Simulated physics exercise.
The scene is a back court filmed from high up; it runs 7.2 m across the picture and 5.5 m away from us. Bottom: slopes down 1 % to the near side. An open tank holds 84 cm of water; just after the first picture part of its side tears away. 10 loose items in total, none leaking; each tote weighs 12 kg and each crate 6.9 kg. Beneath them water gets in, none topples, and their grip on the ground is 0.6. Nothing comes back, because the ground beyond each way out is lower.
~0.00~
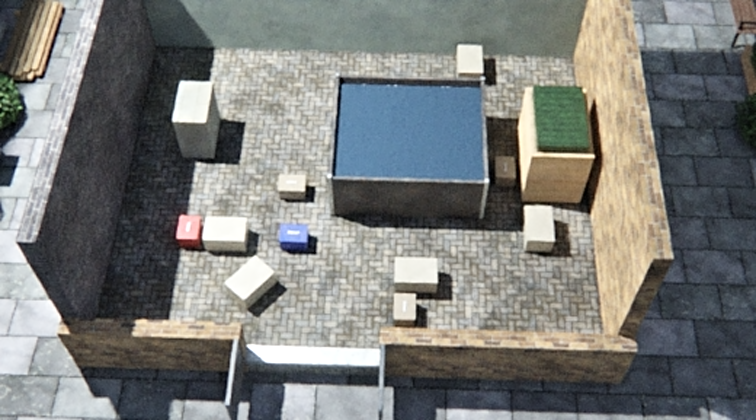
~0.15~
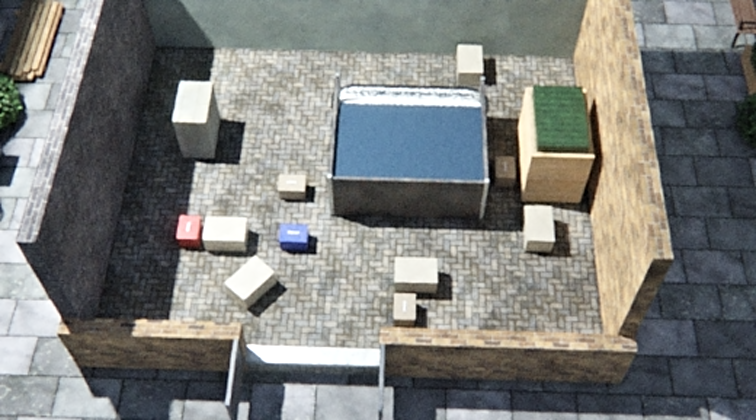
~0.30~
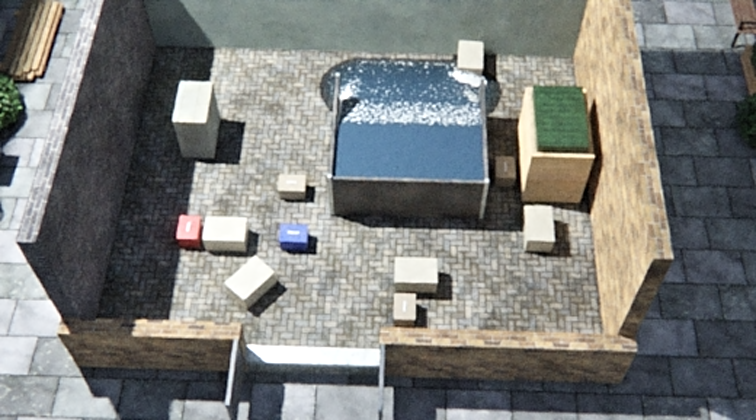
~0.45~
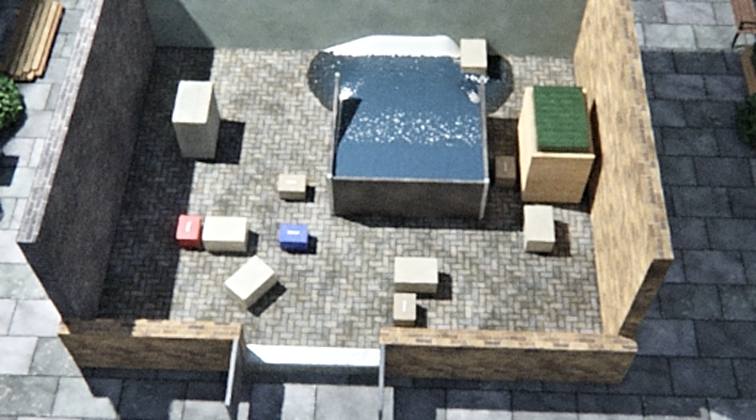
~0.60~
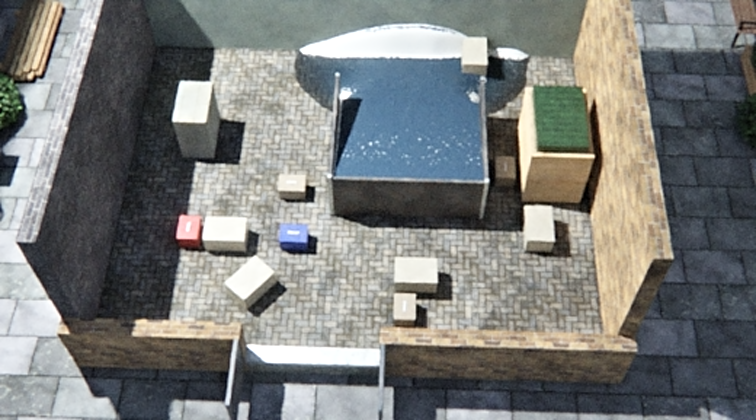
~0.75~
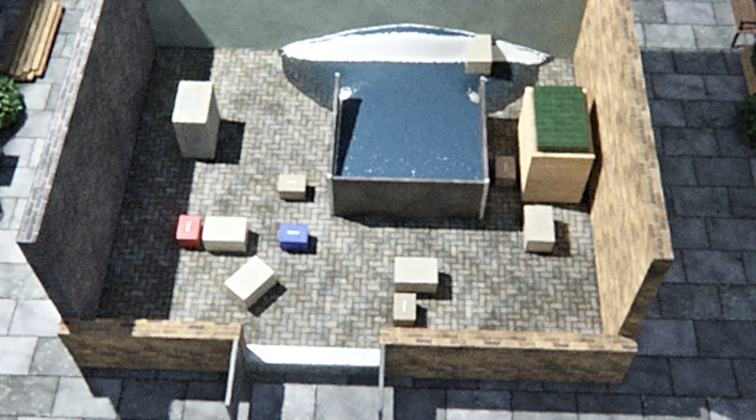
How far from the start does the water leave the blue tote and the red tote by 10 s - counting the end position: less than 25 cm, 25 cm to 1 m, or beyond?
I reckon the blue tote scarcely budges, while the red tote covers a long distance.
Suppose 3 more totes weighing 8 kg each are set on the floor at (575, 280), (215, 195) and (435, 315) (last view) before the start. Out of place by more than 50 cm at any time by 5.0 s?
Note, same order as listed: Beyond the limit, beyond the limit, inside the limit.
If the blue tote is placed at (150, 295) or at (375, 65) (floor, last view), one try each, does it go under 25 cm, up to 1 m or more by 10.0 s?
Run one, it gets swept far; run two, it gets swept far.
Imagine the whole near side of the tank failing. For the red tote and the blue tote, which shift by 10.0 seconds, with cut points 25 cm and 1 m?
The red tote remains where it was; the blue tote remains where it was.
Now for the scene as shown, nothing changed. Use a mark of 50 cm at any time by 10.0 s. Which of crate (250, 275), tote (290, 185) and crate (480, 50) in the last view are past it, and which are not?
Results in listed order: Exceeds / falls short / exceeds.
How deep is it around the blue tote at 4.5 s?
Near 2 cm deep.
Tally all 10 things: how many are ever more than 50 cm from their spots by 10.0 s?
I make it 8.
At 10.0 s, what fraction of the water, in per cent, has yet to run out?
I'd say some 90 percent hasn't gone yet.
After 2.0 s the blue tote is near (294, 233), 0.0 m from its start, aground; the red tote is near (189, 227), 0.0 m from its start, aground; 0 of 10 are out; 1 afloat.
After 4.5 s the blue tote is near (294, 233), 0.0 m from its start, aground; the red tote is near (202, 308), 1.4 m from its start, afloat; 0 of 10 are out; 4 afloat.
After 7.0 s the blue tote is near (294, 233), 0.0 m from its start, aground; the red tote is near (309, 303), 2.2 m from its start, afloat; 2 of 10 are out; 5 afloat.
After 10.0 s the blue tote is near (294, 233), 0.0 m from its start, aground; the red tote is near (368, 233), 2.6 m from its start, aground; 3 of 10 are out; 3 afloat.
